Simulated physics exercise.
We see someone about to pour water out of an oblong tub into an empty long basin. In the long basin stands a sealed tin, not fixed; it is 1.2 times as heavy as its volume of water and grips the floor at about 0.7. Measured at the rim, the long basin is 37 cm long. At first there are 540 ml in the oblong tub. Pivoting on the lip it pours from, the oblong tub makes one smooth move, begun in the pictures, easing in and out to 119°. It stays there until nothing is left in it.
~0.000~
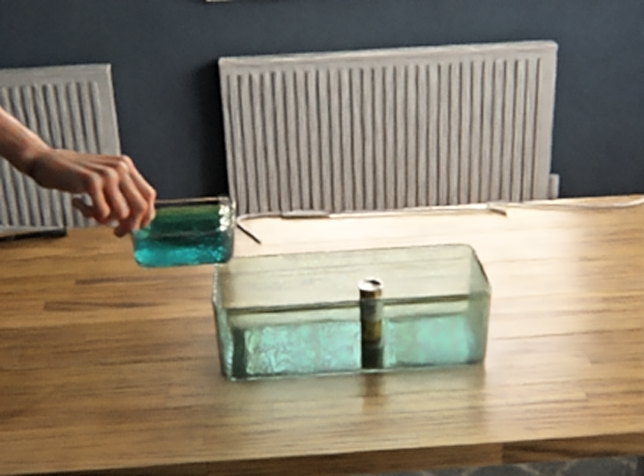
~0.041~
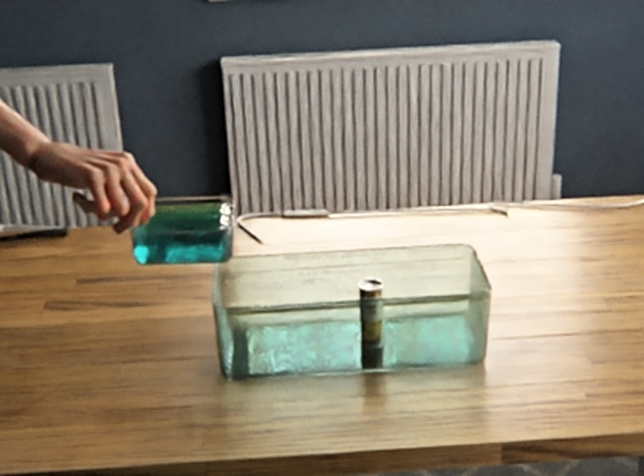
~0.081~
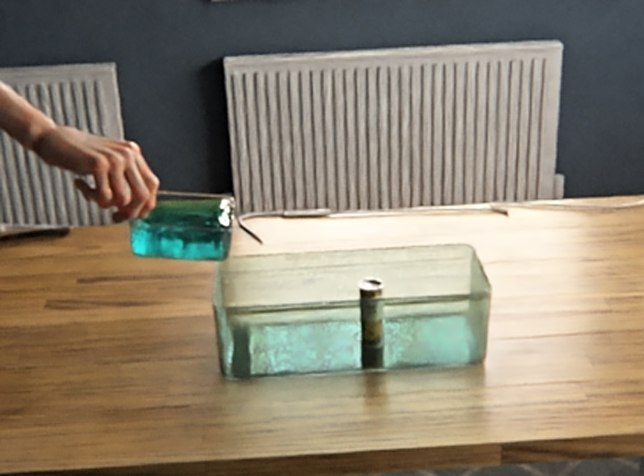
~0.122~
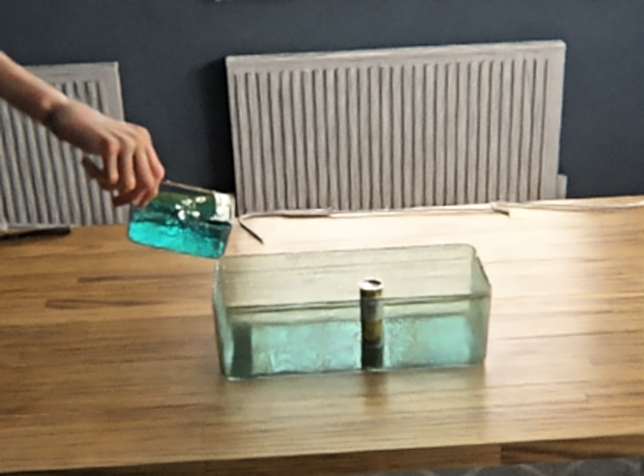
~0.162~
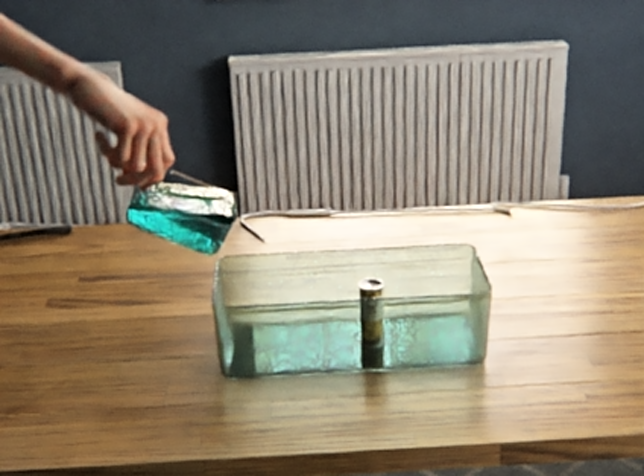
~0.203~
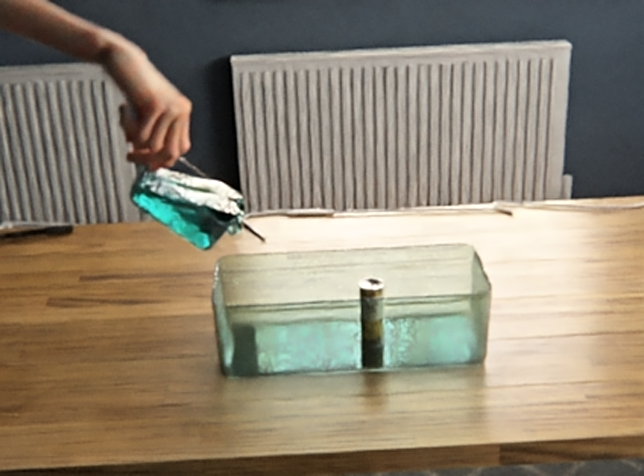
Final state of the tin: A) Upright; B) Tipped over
A.
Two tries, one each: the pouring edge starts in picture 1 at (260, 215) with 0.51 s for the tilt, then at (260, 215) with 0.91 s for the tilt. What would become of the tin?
Try 1: Tipped over; try 2: Still standing.
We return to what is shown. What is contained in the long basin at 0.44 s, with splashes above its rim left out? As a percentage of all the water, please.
About 30%.
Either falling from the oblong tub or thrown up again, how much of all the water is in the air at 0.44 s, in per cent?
Some 60 per cent, I reckon.
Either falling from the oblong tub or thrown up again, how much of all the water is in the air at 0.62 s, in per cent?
In-air share: About 5 %.
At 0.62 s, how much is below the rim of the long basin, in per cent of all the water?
Around 96 per cent of the whole.
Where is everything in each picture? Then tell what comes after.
In the first frame, it leans 0°; its right rim is at (233, 215); the water meets the walls at (137, 224) and (232, 218); the long basin's rim runs from (215, 284) to (482, 268); the tin's top is at (371, 287).
In the second frame, it leans 2°; its right rim is at (233, 215); the water meets the walls at (137, 221) and (232, 216).
In the third frame, it leans 7°; its right rim is at (233, 214); the water meets the walls at (136, 216) and (231, 212).
In the fourth frame, it leans 16°; its right rim is at (232, 214); the water meets the walls at (135, 206) and (232, 207); 1 per cent is over the edge.
In the fifth frame, it leans 27°; its right rim is at (232, 214); the water meets the walls at (134, 192) and (229, 205); 5 per cent is over the edge.
In the sixth frame, it leans 41°; its right rim is at (231, 213); the water meets the walls at (138, 176) and (217, 193); 10 per cent is over the edge.
After 0.44 s the tilt is 114° and 10 per cent is still to pour; the tin stands where it began.
After 0.62 s the tilt is 119° and 0 per cent is still to pour; the tin stands 1 cm from where it began.
After 0.81 s the tilt is 119° and 0 per cent is still to pour; the tin stands where it began.
After 1.01 s the tilt is 119° and 0 per cent is still to pour; the tin stands where it began.
In the end the tin stands where it began.
